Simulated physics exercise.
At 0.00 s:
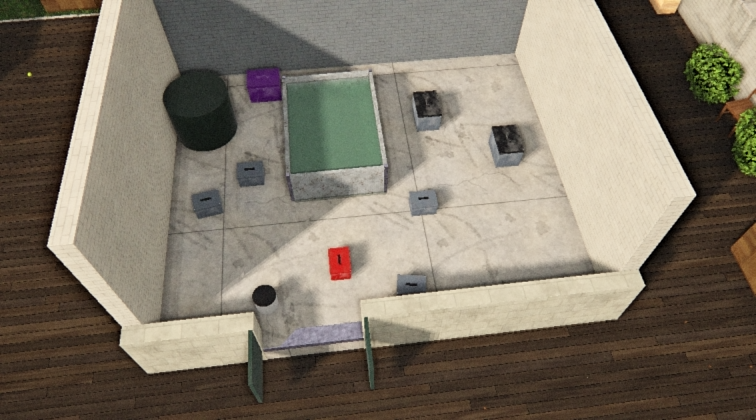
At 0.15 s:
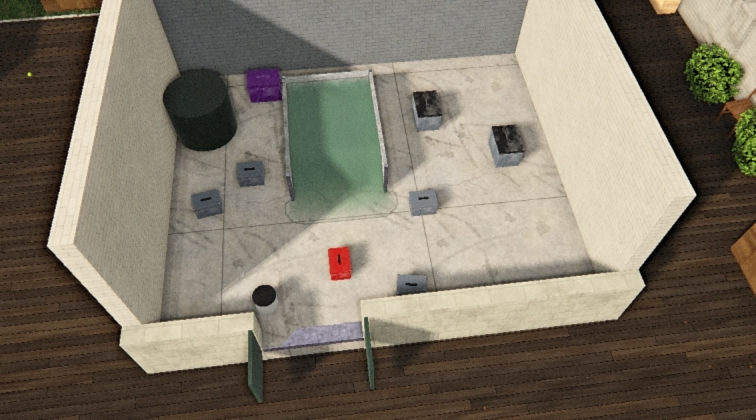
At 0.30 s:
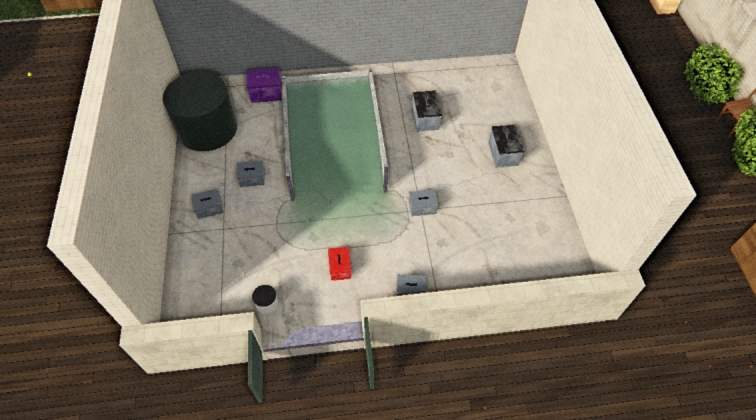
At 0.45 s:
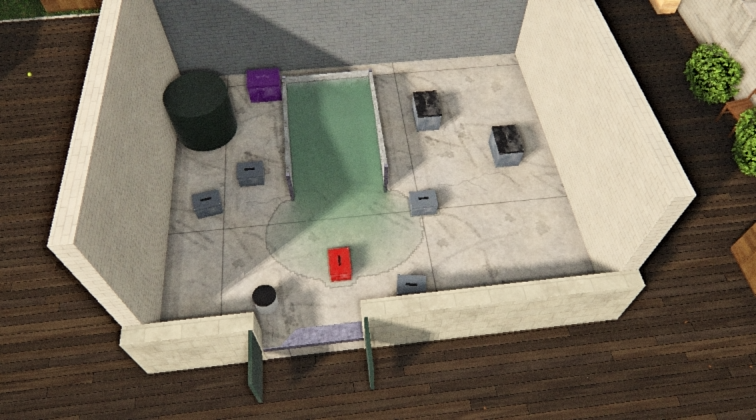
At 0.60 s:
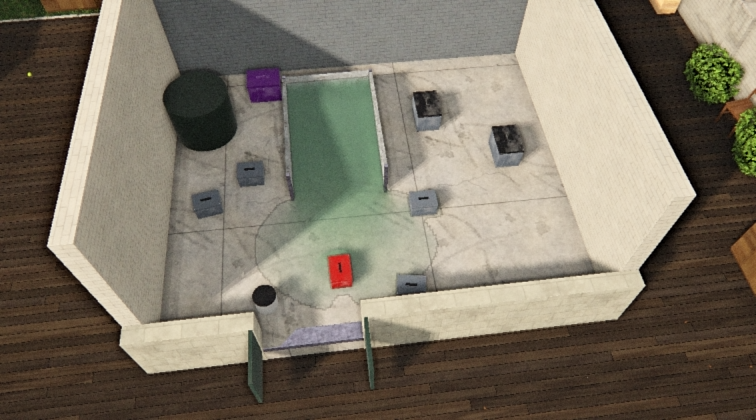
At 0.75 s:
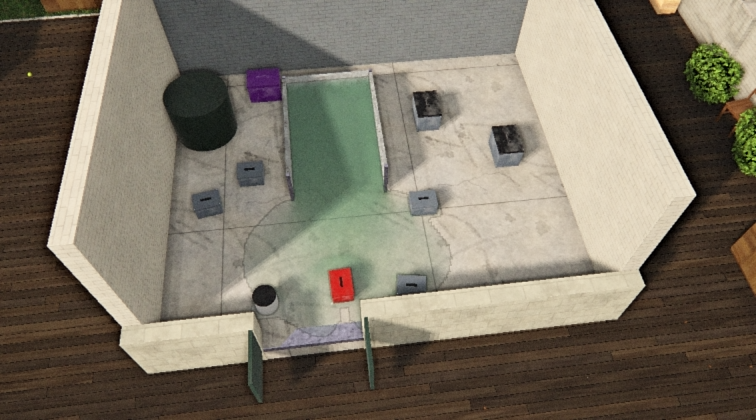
Greenish water spreading from an opened tank across a walled yard, then pushing a red box slightly toward the gateway.
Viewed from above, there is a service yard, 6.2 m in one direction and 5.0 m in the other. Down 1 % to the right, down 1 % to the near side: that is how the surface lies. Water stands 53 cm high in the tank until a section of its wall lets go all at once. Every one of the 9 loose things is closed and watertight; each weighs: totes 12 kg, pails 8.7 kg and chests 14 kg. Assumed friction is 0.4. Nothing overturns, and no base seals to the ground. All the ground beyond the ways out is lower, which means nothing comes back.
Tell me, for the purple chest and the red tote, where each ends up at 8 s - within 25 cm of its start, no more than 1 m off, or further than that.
Purple chest - within 25 cm; red tote - further than 1 m.
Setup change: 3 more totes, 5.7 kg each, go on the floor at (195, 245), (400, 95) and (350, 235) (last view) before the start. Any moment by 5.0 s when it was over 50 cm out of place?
Order as asked - not as far, not as far, farther.
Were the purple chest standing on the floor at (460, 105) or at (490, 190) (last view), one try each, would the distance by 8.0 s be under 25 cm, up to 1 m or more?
Try one, it keeps its spot; try two, it keeps its spot.
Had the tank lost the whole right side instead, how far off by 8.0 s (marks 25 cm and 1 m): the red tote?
With that failure, the red tote moves slightly.
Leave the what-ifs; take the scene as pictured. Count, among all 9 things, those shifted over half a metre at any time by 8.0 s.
Count: 3.
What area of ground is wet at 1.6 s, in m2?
I'd estimate close to 11.0 m2.
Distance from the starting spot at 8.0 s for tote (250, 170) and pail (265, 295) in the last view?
First 0 cm, then 140 cm.
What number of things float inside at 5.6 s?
It comes to 0.
After 1.6 s the purple chest is near (263, 77), 0.0 m from its start, aground; the red tote has gone out; 1 of 9 are out; 1 afloat.
After 3.6 s the purple chest is near (263, 77), 0.0 m from its start, aground; the red tote has gone out; 1 of 9 are out; 0 afloat.
After 5.6 s the purple chest is near (263, 77), 0.0 m from its start, aground; the red tote has gone out; 1 of 9 are out; 0 afloat.
After 8.0 s the purple chest is near (263, 77), 0.0 m from its start, aground; the red tote has gone out; 1 of 9 are out; 0 afloat.
